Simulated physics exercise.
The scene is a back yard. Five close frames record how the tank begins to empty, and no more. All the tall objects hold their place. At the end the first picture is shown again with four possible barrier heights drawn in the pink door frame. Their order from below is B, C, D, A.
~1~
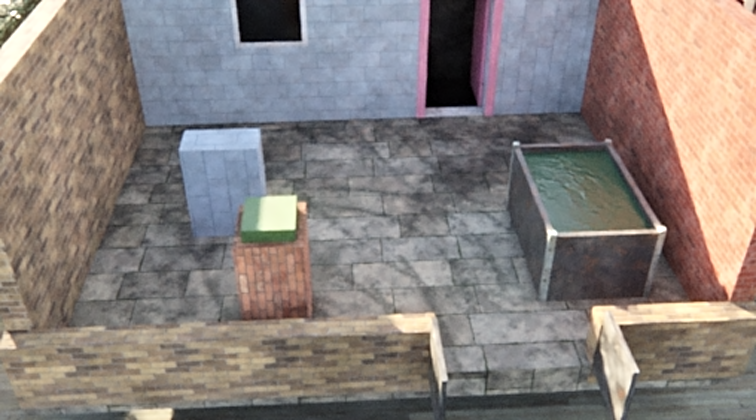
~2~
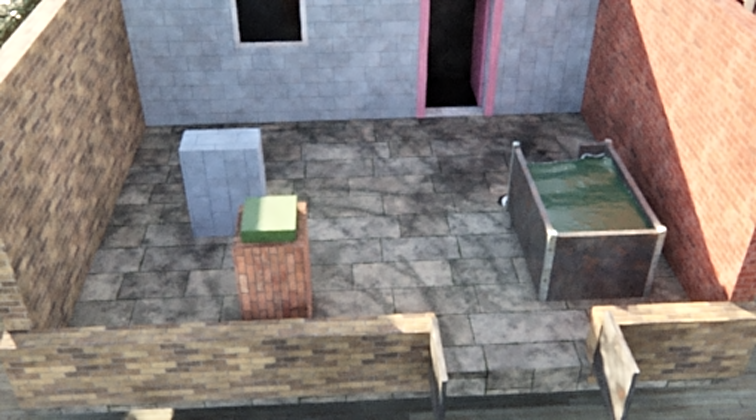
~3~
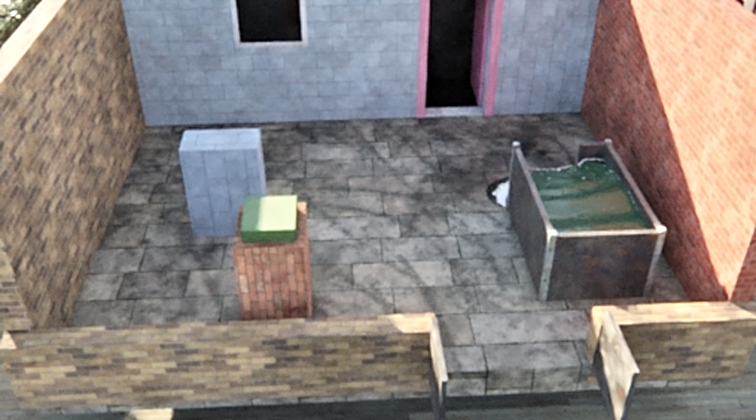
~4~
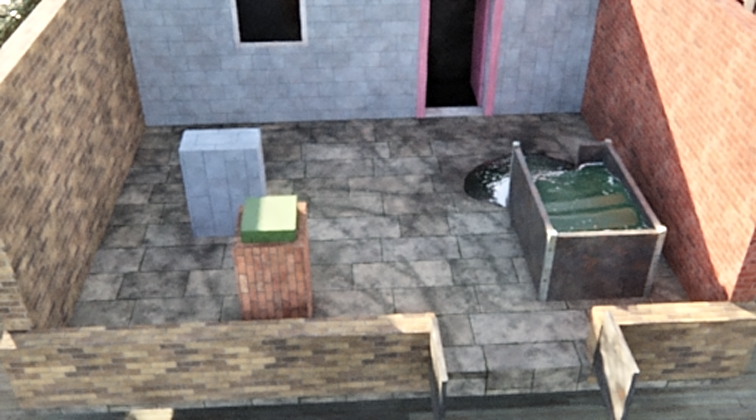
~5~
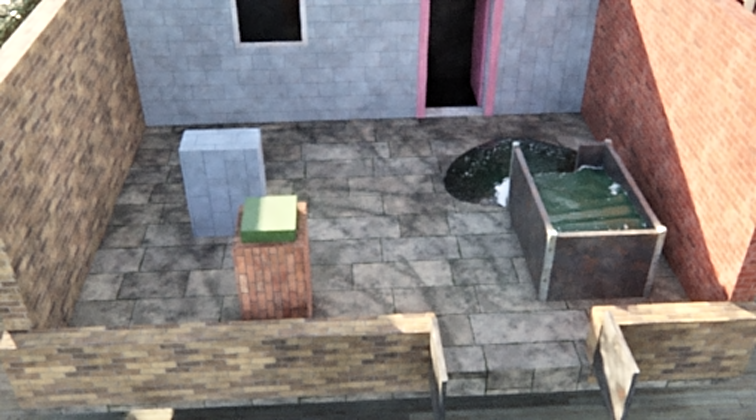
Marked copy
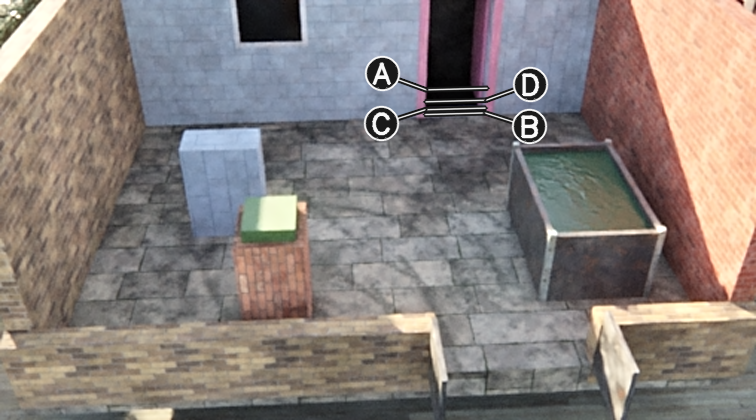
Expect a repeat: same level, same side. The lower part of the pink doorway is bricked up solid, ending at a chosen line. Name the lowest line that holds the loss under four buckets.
The limit is D.
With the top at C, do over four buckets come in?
Yes, it does.
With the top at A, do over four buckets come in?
No, that is safe.
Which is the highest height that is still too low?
Height C.
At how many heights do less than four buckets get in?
Two of them.
On the marked copy, A at (456, 89); B at (455, 113); C at (455, 108); D at (455, 100); from the bottom up B, C, D, A.
For height A, nothing gets over.
For height B, dozens of bucketfuls pour in.
For height C, about 12 bucketfuls get in.
For height D, a splash gets over, under a bucket.
